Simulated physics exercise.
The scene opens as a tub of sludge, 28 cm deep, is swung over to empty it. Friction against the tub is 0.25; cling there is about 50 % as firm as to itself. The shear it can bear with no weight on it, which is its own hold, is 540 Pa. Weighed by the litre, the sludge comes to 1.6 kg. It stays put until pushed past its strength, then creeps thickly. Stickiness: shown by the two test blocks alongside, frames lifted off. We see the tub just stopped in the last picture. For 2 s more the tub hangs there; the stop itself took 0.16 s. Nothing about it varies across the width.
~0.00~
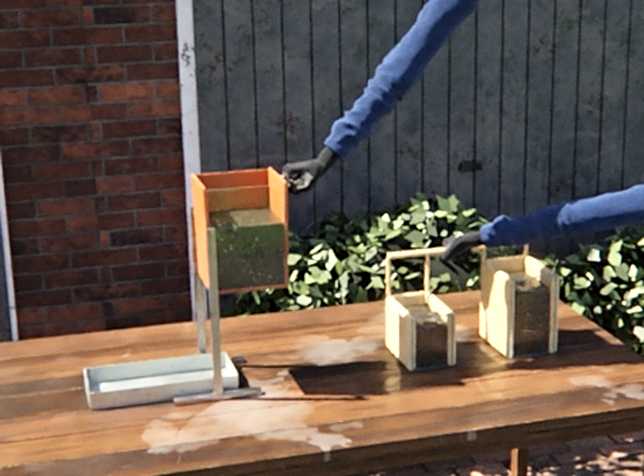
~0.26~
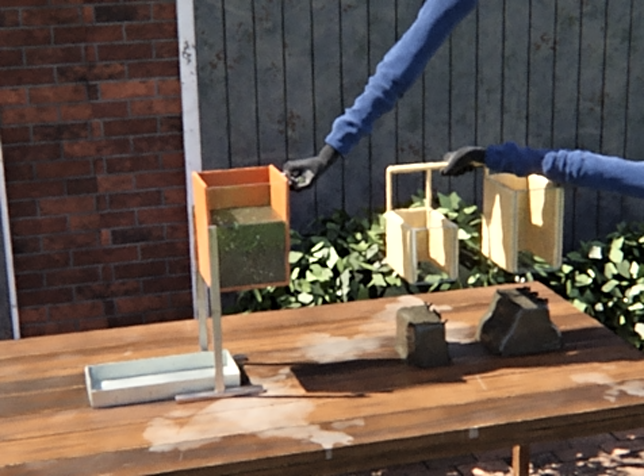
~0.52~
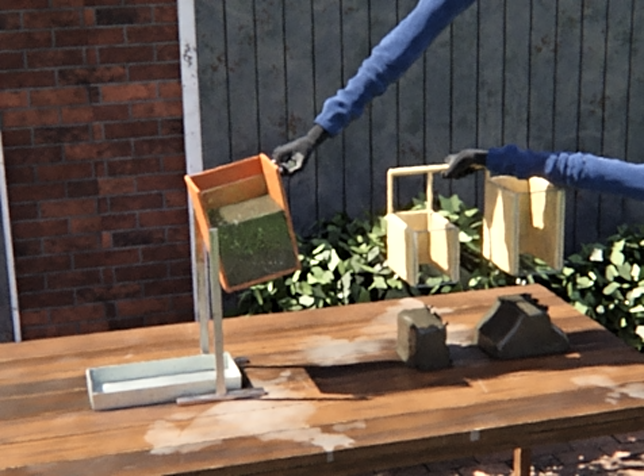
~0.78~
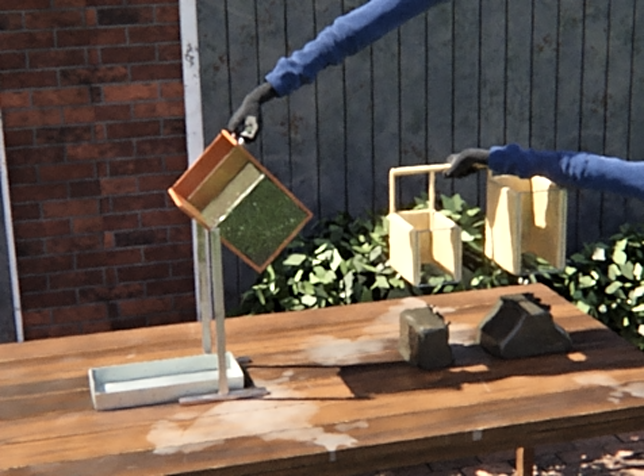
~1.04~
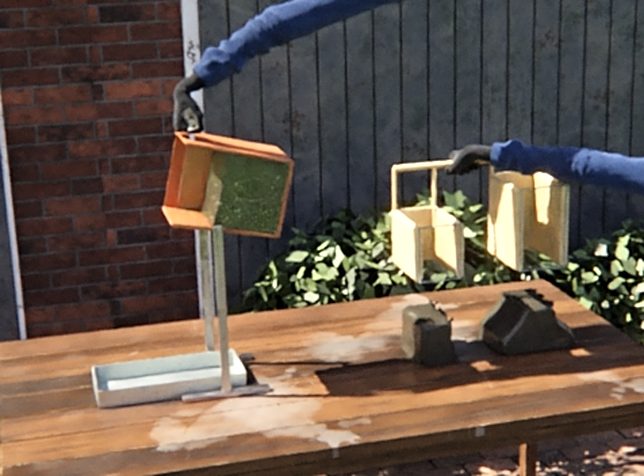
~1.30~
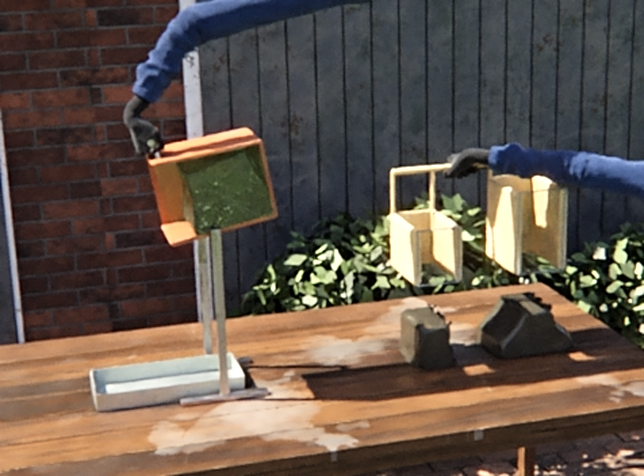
At first, an orange tub of dark green sludge stands upright above a pale tray while a gloved hand lifts two wooden molds off dark blocks at right. The right block slumps lower and wider as another gloved hand swings the tub leftward onto its side, the sludge still inside.
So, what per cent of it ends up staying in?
Expect roughly 52 %.
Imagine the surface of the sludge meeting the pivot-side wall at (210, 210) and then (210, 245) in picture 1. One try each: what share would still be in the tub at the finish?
Close to 35 percent the first time and close to 70 percent the second.
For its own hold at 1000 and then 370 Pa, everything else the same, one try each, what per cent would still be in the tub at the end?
About 100 % first, about 40 % second.
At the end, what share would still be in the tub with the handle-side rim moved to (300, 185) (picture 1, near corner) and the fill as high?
Remaining in tub at end: Approx. 40 %.
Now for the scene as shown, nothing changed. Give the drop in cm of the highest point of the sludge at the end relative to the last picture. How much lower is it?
Roughly 11 cm.
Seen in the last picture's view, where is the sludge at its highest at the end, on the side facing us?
Close to pixel (238, 197).
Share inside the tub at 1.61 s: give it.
About 70 %.
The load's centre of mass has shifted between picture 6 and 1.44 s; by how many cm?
Roughly 5 cm.
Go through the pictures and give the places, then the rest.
The first frame shows handle-side rim at (284, 184), tilt 0 degrees; top of the sludge at (284, 222); blocks stand 13 cm, 20 cm (left to right).
The second frame shows handle-side rim at (285, 182), tilt 0 degrees; top of the sludge at (285, 220); blocks stand 13 cm, 15 cm (left to right).
The third frame shows handle-side rim at (276, 170), tilt 12 degrees; top of the sludge at (279, 210); blocks stand 13 cm, 13 cm (left to right).
The fourth frame shows handle-side rim at (236, 146), tilt 44 degrees; top of the sludge at (262, 177); blocks stand 13 cm, 13 cm (left to right).
The fifth frame shows handle-side rim at (187, 146), tilt 77 degrees; top of the sludge at (233, 155); blocks stand 13 cm, 13 cm (left to right).
The sixth frame shows handle-side rim at (155, 167), tilt 99 degrees; top of the sludge at (241, 154); blocks stand 13 cm, 13 cm (left to right).
After 1.44 s, the tub is at 99 degrees and holds 97 %.
After 1.61 s, the tub is at 99 degrees and holds 68 %.
After 1.78 s, the tub is at 99 degrees and holds 54 %.
After 1.95 s, the tub is at 99 degrees and holds 52 %.
After 3.30 s, at the end, the tub is at 99 degrees and holds 52 %.
